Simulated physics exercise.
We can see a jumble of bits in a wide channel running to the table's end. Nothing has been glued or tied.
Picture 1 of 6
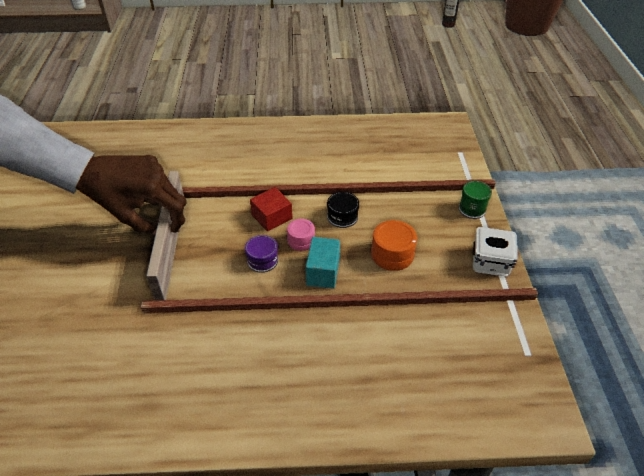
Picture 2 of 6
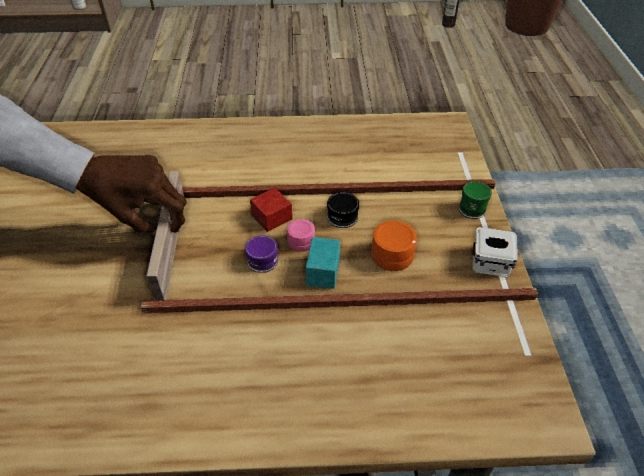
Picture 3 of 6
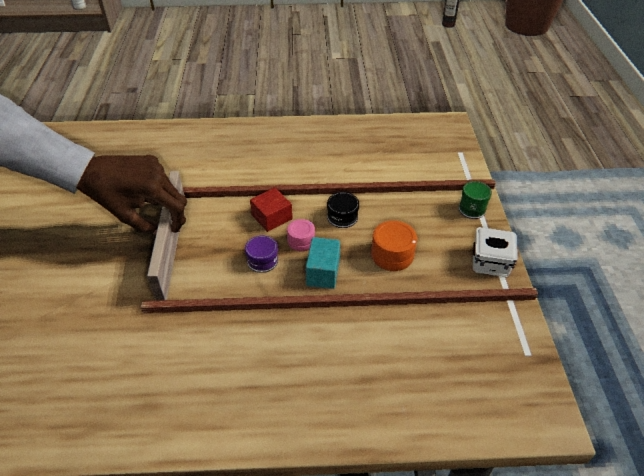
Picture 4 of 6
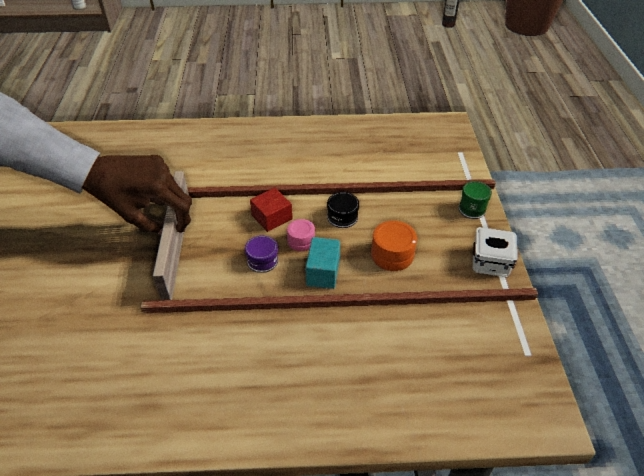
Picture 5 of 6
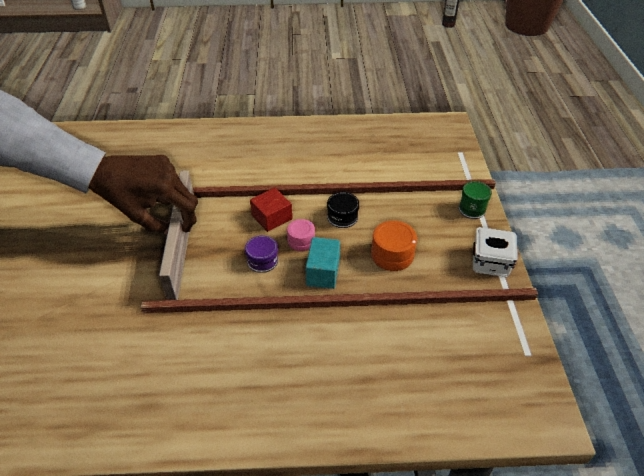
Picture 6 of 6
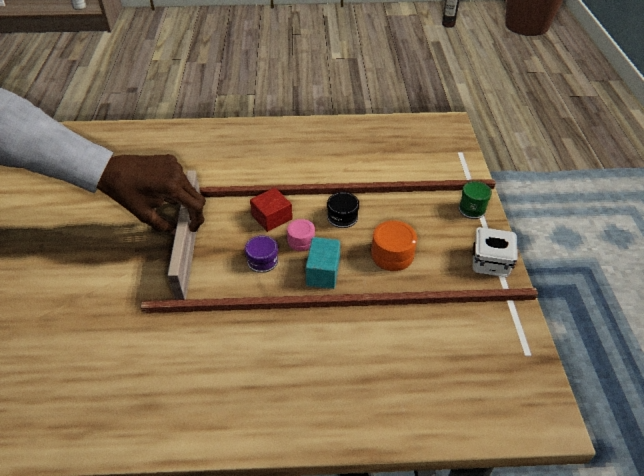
A dark-skinned hand in a pale sleeve grips an upright board at the left end of a wide channel between two reddish rails on a wooden table, seen from a fixed view above. Inside, red and turquoise blocks and purple, pink, black and orange round pieces lie left of a green pot and white case by a white line. The hand slides the board slightly rightward, touching nothing else, while the pieces stay still.
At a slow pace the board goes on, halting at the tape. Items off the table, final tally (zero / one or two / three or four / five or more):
I predict three or four come down off the table.
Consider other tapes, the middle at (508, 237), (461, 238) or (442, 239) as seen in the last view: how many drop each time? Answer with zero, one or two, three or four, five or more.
In order: 5 or more, 1 or 2, one to two.
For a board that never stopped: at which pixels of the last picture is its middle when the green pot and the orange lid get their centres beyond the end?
I'd put it close to (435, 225), and close to (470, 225) for the other one.
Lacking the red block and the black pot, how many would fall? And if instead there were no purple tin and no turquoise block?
2, then 3.
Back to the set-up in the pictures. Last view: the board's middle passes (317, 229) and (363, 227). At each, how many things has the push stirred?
Tally: First 5; then 6.
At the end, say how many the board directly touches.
That comes to 4.
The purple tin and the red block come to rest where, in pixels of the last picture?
Roughly (511, 247), and the other roughly (498, 204).
A little later, none off yet; white case at rest near (494, 253); green pot at rest near (475, 200); orange lid at rest near (394, 246).
When it is over, the number that fall off is three or four; down, black pot, orange lid, green pot and white case.
